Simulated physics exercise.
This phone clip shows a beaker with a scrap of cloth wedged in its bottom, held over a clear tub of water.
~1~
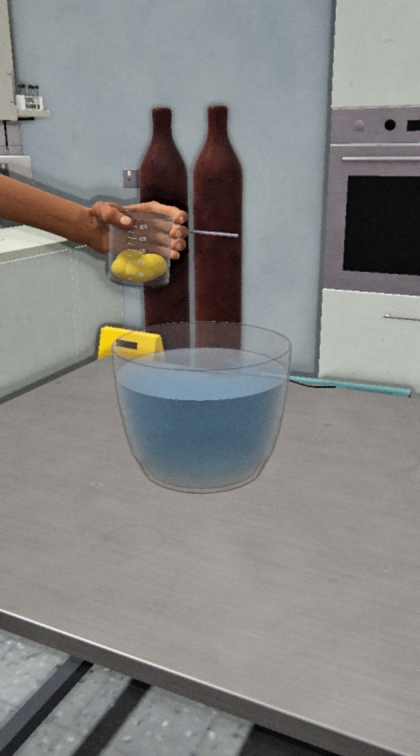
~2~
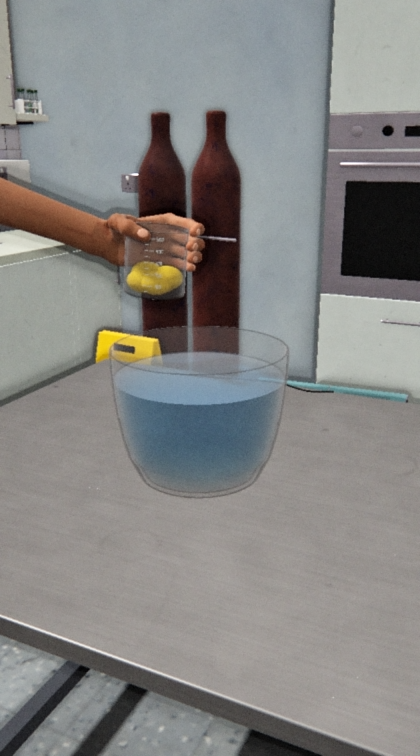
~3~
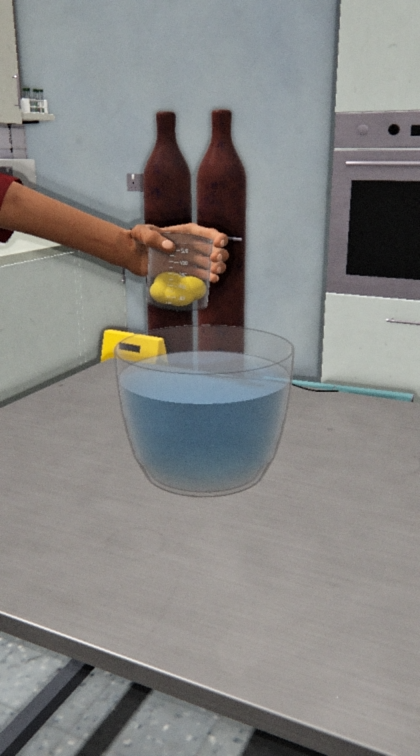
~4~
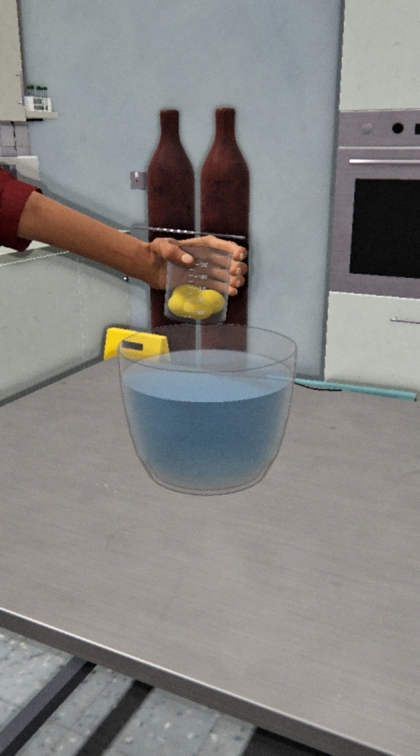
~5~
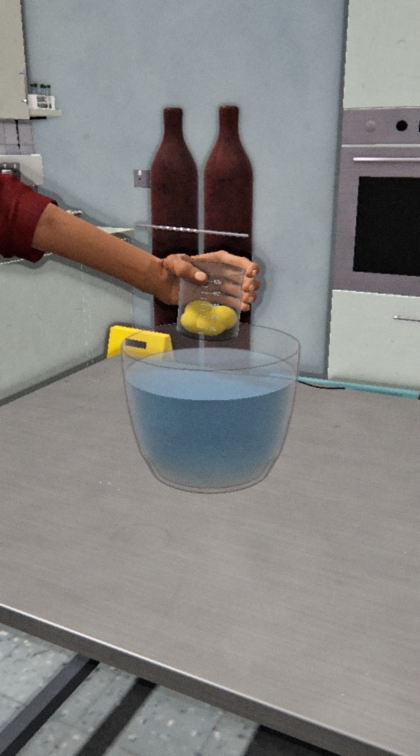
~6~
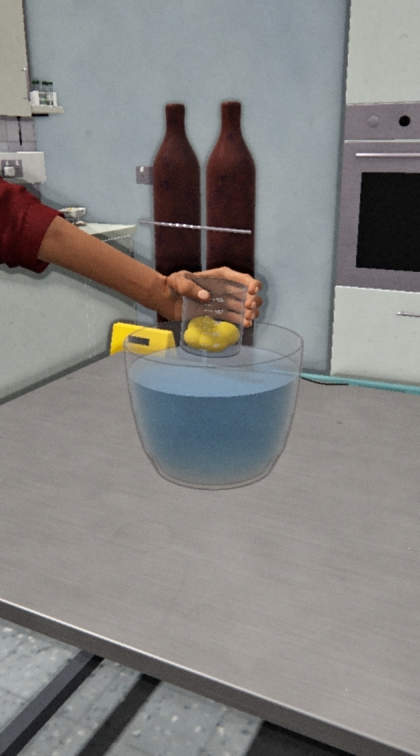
We see a hand holding a clear beaker, mouth up with crumpled yellow material in its bottom, above a clear tub of blue water on a grey table; the hand lowers it rightward until it is just over the water.
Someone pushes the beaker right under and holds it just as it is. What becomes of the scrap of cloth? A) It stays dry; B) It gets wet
It gets wet (B).
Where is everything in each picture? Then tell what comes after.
Beaker (140, 247) mouth up; above the clear tub, in the first picture.
Beaker (156, 259) mouth up; scrap of cloth (155, 281); coming down, in the second picture.
Beaker (179, 270) mouth up; lower, in the third picture.
Beaker (198, 283) mouth up; scrap of cloth (196, 305); lower still, in the fourth picture.
Beaker (210, 299) mouth up; close to the surface, in the fifth picture.
Beaker (213, 316) mouth up; scrap of cloth (212, 337); just over the surface, in the sixth picture.
Soon after, the beaker enters the water.
Later, water pours in as the air escapes.
In the end, the beaker is under, flooded, and the scrap of cloth is wet.
